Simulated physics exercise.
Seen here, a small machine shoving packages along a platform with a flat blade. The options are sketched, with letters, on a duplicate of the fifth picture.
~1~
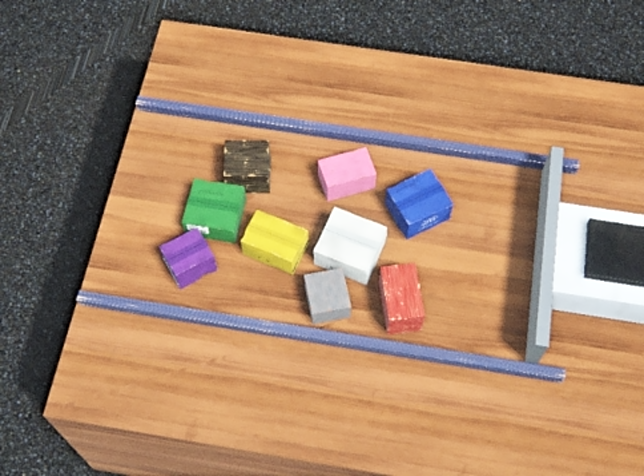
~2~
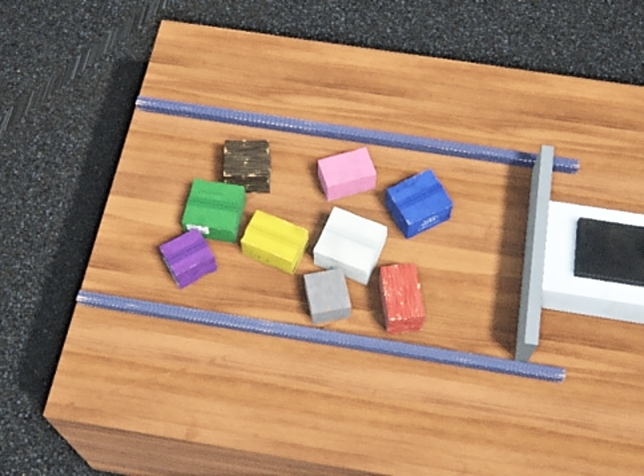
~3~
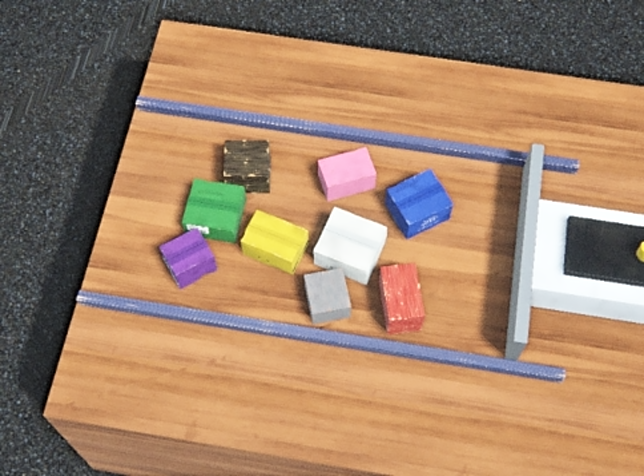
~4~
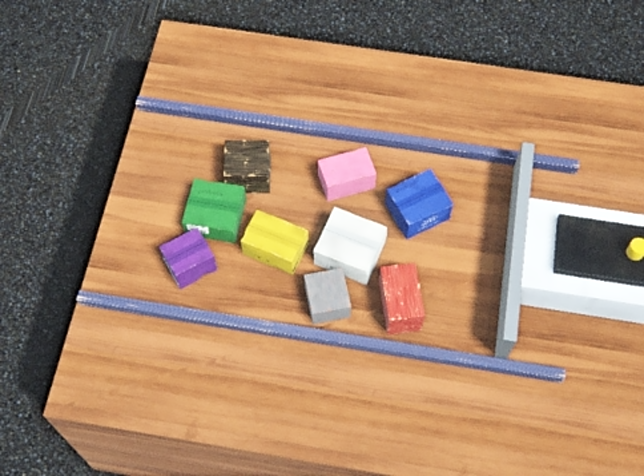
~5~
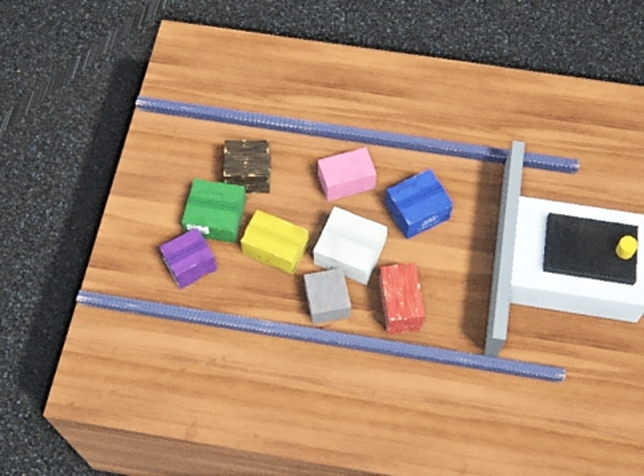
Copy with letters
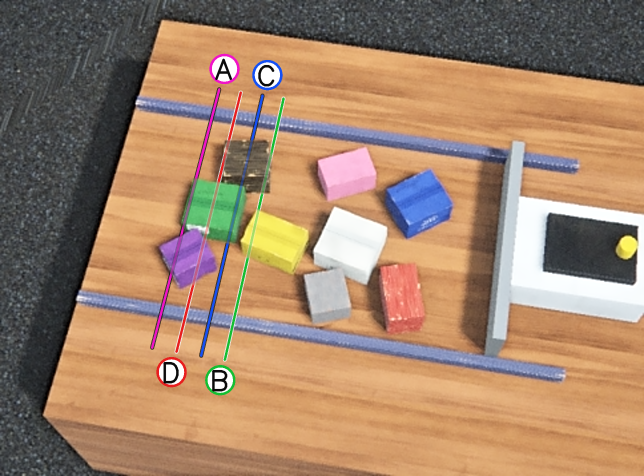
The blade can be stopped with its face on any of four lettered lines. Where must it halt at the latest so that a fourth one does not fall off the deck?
At A, and not beyond.
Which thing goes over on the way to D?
The green box goes over.
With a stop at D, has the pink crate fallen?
No.
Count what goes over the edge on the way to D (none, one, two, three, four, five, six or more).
In all, one.
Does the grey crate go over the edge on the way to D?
No.
On the marked copy, A at (188, 210); B at (256, 221); C at (234, 217); D at (211, 214).
With A. Early on, robot (465, 229); grey crate (317, 295); pink crate (335, 161).
Further on, robot (347, 211); green box (163, 189); purple box (156, 272).
At the end, robot (258, 197); green box over the edge; purple box over the edge; two fallen.
As for the rest, B is within the limit but short; C is within the limit but short; D is within the limit but short.
